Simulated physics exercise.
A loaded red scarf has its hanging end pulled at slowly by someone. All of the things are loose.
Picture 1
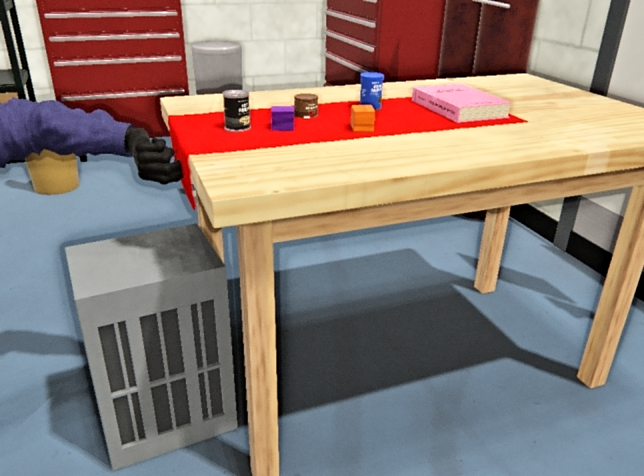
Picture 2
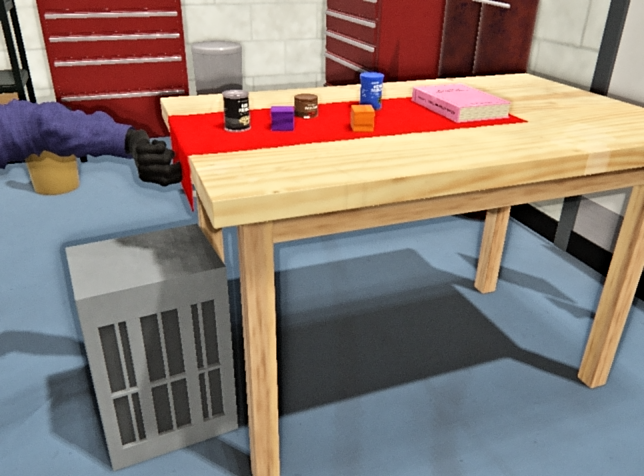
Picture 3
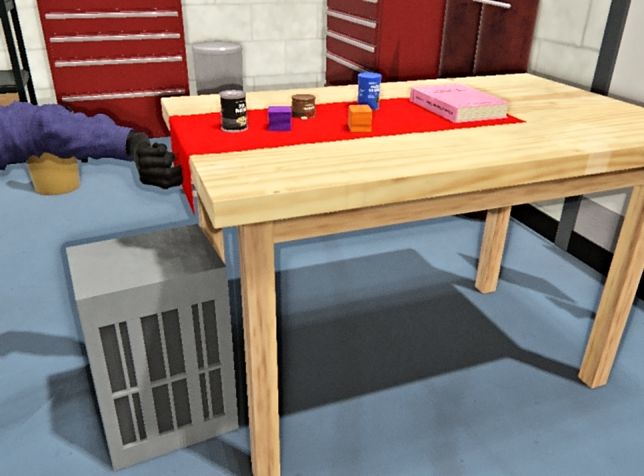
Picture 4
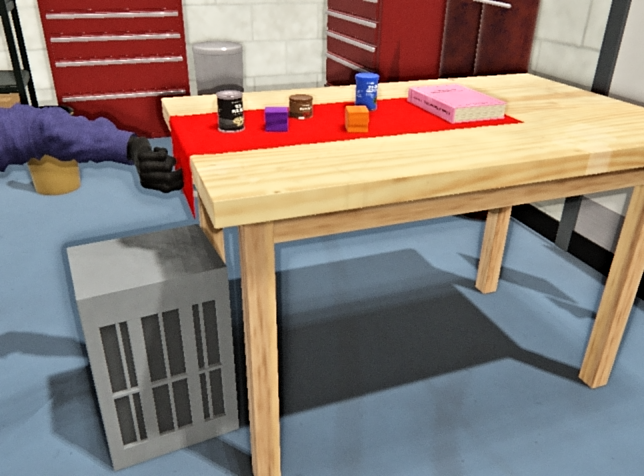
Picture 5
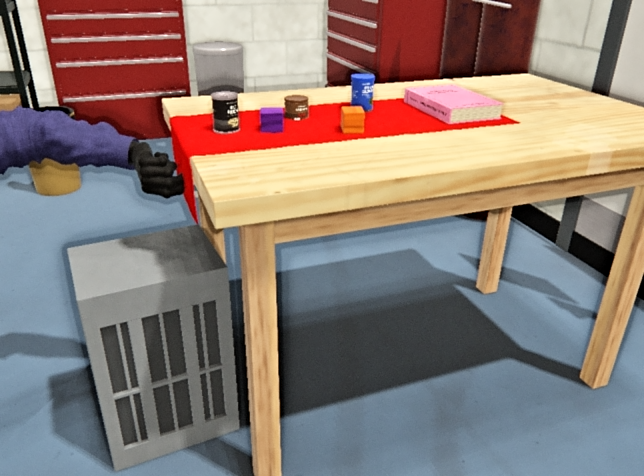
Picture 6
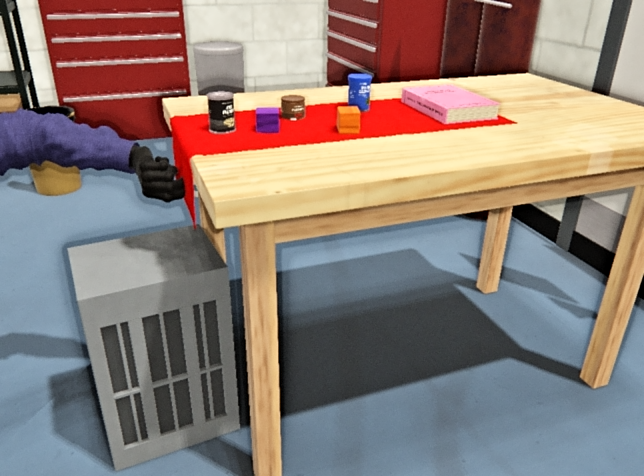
A gloved hand slowly drew the hanging end of a red cloth down at the table's left edge, and the cans, small cubes, brown pot and pink book shifted slightly left with it.
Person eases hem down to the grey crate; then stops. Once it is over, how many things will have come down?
The number that falls is one.
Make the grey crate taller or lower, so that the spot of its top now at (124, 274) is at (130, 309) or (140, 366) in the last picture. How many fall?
We'd get 2 in the first case and 4 in the second.
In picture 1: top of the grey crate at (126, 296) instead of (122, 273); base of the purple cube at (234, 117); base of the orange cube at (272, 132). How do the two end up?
Result: Purple cube gone, orange cube gone.
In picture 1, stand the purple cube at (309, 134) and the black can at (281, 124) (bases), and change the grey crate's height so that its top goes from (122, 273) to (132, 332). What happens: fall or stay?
Result: Purple cube gone, black can gone.
Early on, hem near (187, 222); all still up.
Midway, hem on the crate; black can gone.
Finally, hem on the crate; black can gone. The workbench loses one.
